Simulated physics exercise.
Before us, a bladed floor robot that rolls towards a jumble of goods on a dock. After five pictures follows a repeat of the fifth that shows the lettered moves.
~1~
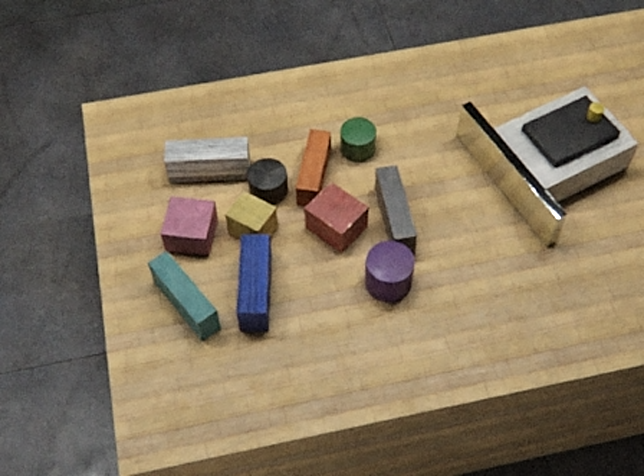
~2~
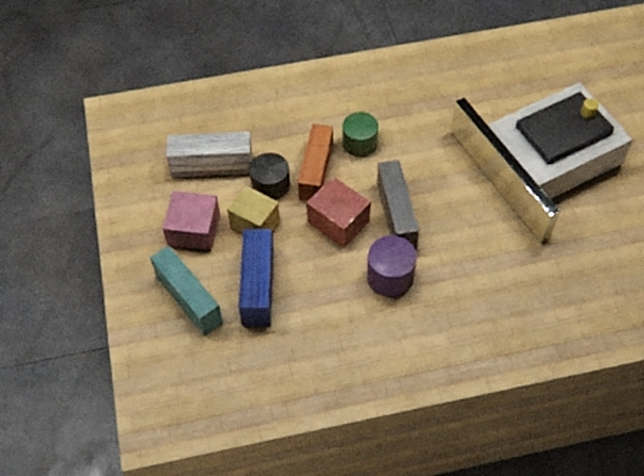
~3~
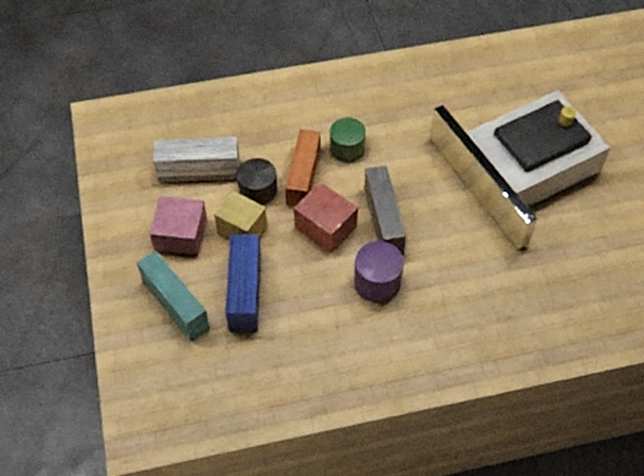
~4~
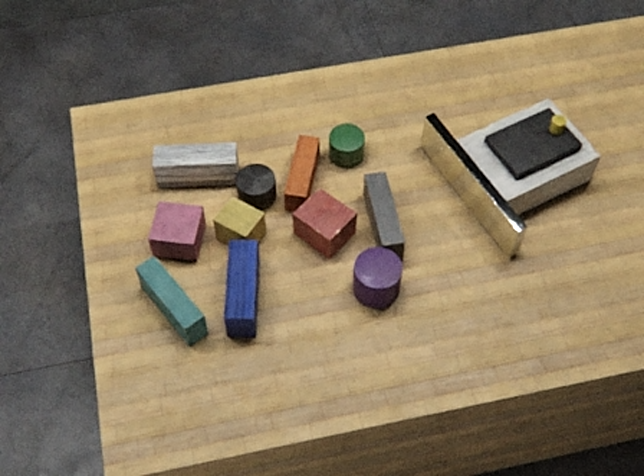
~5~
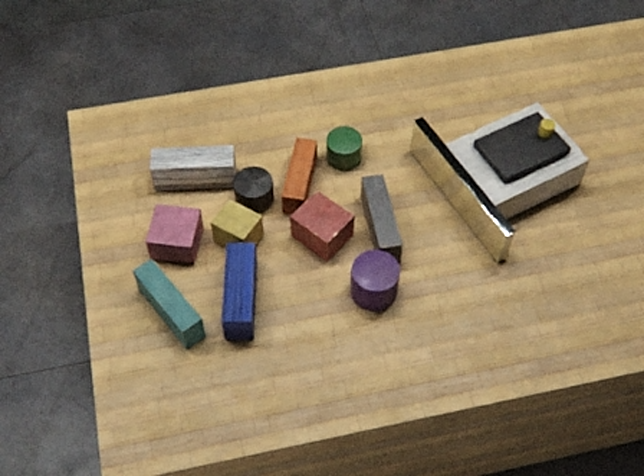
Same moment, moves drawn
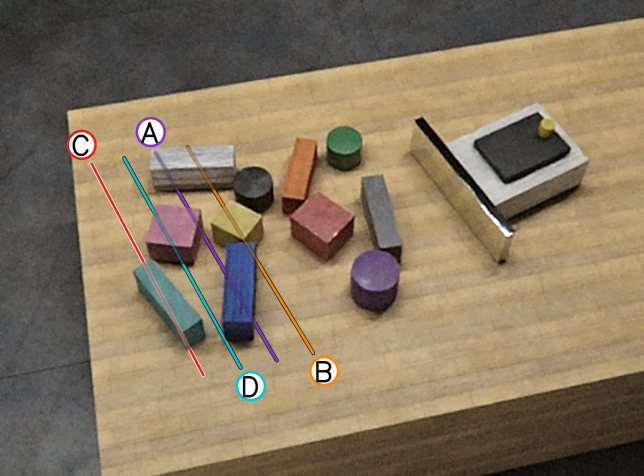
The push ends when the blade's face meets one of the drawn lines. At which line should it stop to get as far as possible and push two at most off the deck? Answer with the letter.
It should halt at D.
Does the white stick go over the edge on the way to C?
By then, yes.
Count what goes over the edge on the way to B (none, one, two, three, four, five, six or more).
In all, none.
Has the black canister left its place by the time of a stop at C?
By then, yes.
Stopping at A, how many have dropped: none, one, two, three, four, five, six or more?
By then, none.
On the marked copy, A at (211, 249); B at (246, 243); C at (143, 261); D at (178, 255).
Following D. Soon after the start, robot (419, 166); green canister (313, 144); orange stick (291, 175).
Later, robot (319, 184); pink crate (130, 236); white stick (151, 180).
In the end, robot (239, 198); white stick over the edge; pink crate over the edge; two fallen.
As for the rest, A is within the limit but short; B is within the limit but short; C drops three.
